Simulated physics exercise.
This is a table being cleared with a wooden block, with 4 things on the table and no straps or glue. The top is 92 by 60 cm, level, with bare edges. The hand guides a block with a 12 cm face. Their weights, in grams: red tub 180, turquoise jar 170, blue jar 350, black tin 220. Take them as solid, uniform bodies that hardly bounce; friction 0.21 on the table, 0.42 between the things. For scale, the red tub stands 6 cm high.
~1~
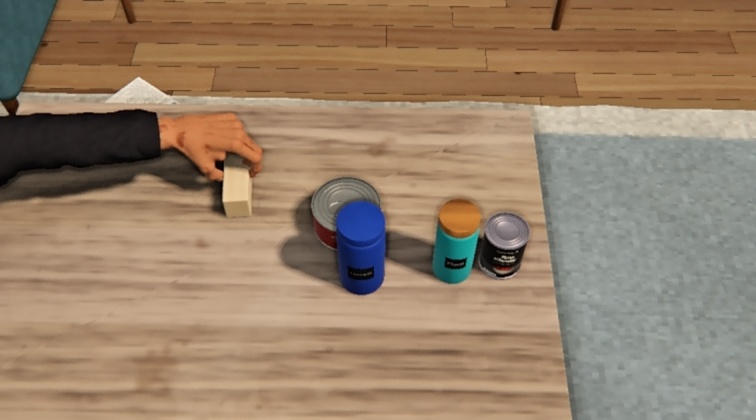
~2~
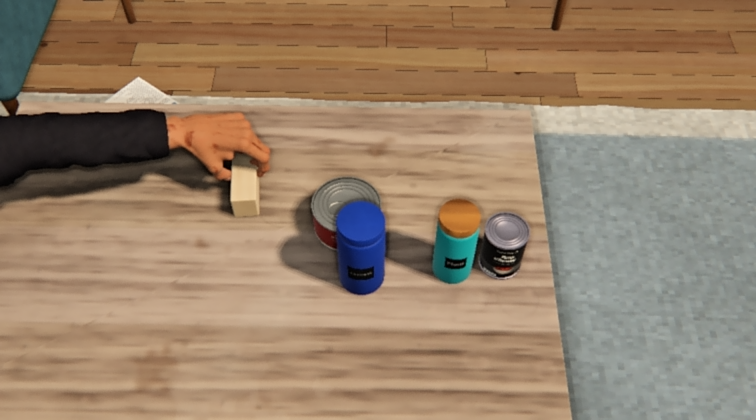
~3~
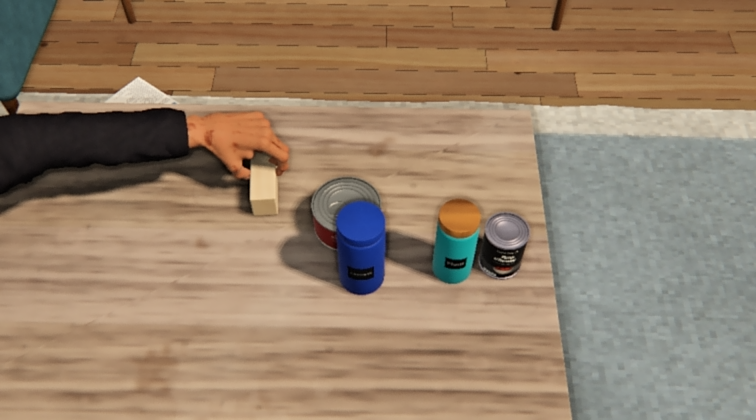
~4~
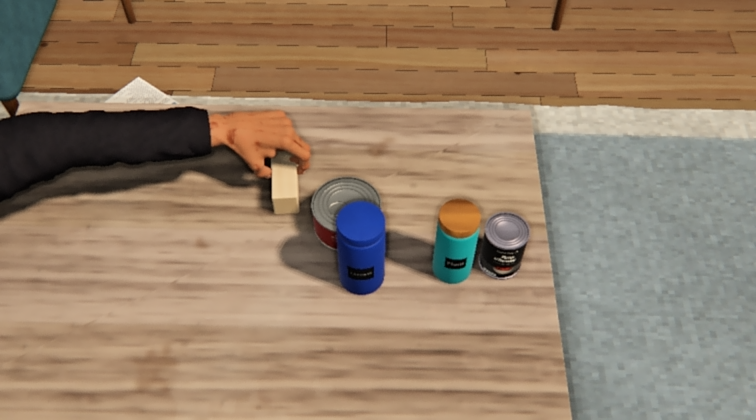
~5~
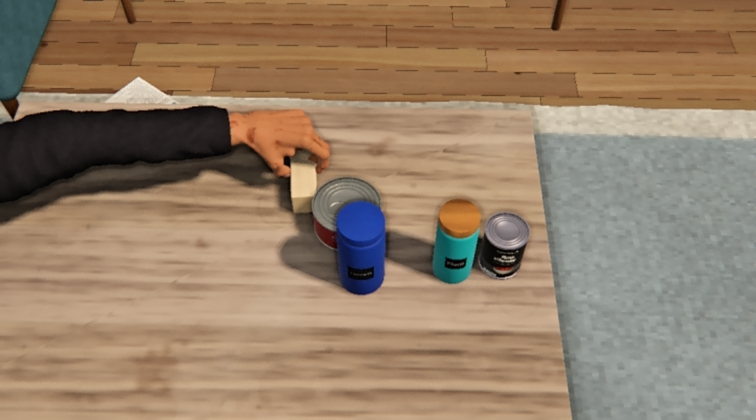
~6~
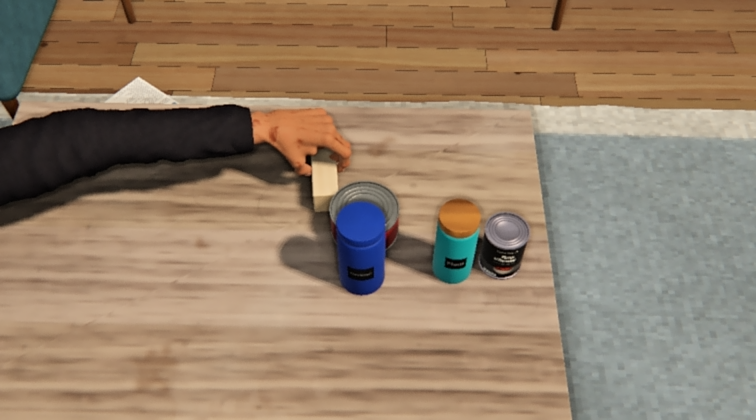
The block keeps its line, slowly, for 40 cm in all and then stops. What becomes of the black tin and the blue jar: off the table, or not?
The black tin stays on the table and the blue jar stays on the table.
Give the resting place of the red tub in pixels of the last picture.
Around (391, 226).
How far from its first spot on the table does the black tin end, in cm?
Some 0 cm.
Then, 0.10 s after the last picture, pusher on by 16 cm; red tub slid 4 cm.
Then, 0.30 s after the last picture, pusher on by 20 cm; red tub slid 7 cm.
Then, 0.70 s after the last picture, pusher on by 27 cm; red tub slid 7 cm.
Then, 1.20 s after the last picture, pusher on by 37 cm; red tub slid 7 cm.
At rest, not toppled but over 4 cm from the start, red tub; the other 3 in place, give or take 4 cm. Seen from the same camera at the end, black tin near (504, 246), blue jar near (362, 251).
